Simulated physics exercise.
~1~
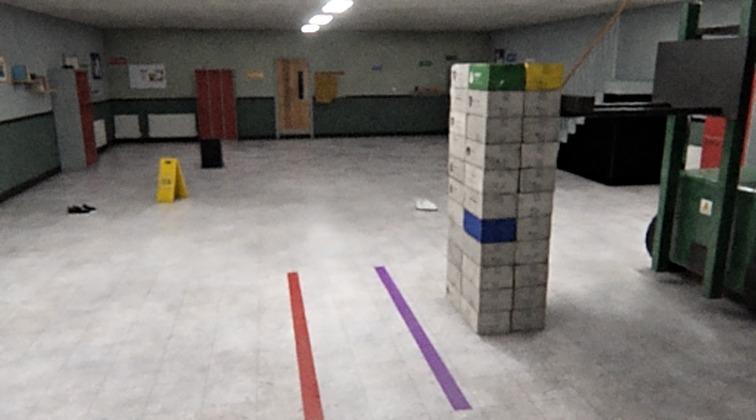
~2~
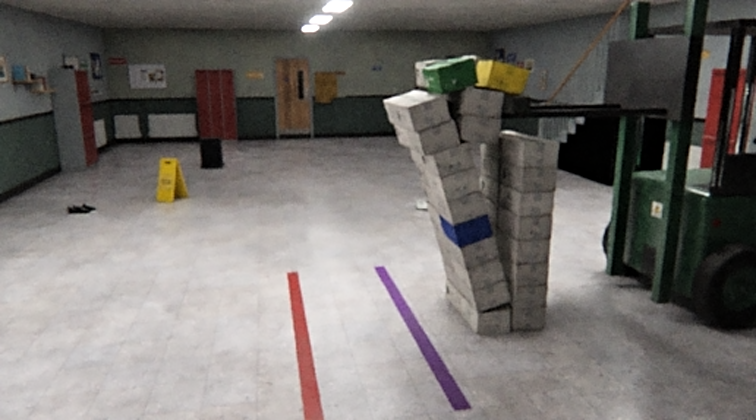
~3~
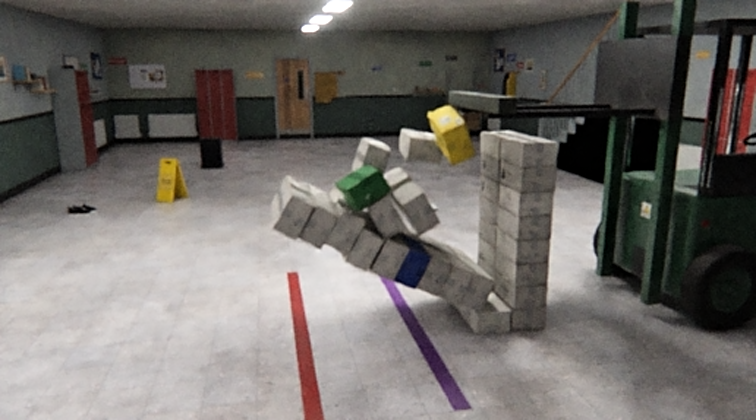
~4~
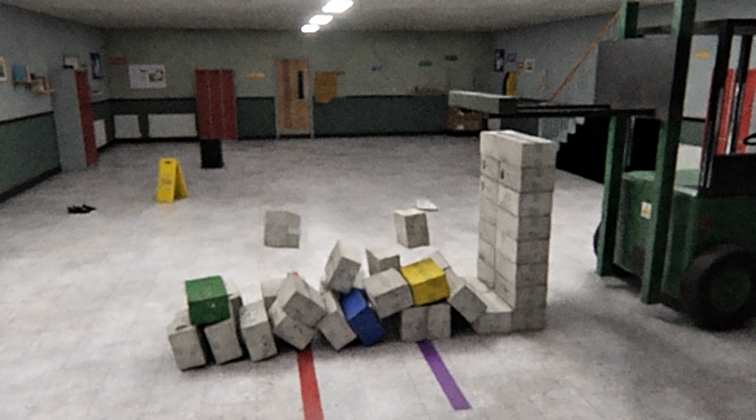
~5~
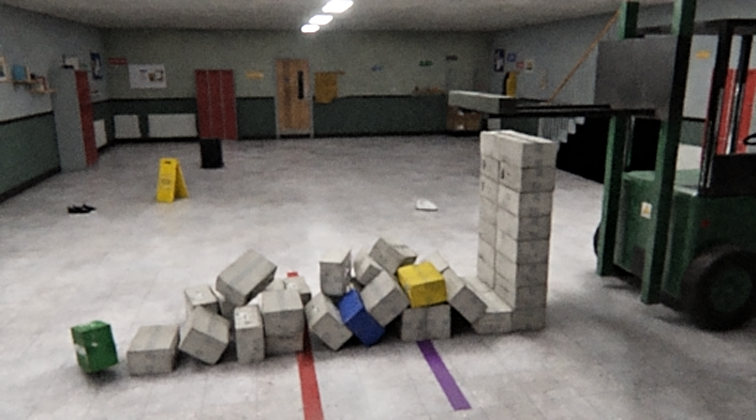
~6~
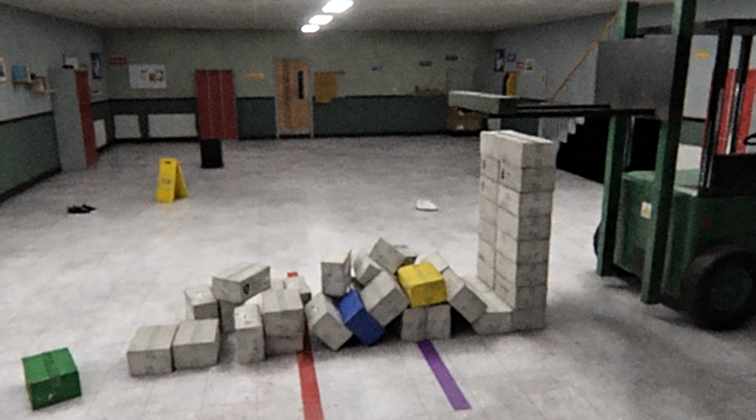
A forklift's beam topples part of a box stack leftward, scattering boxes across two lines.
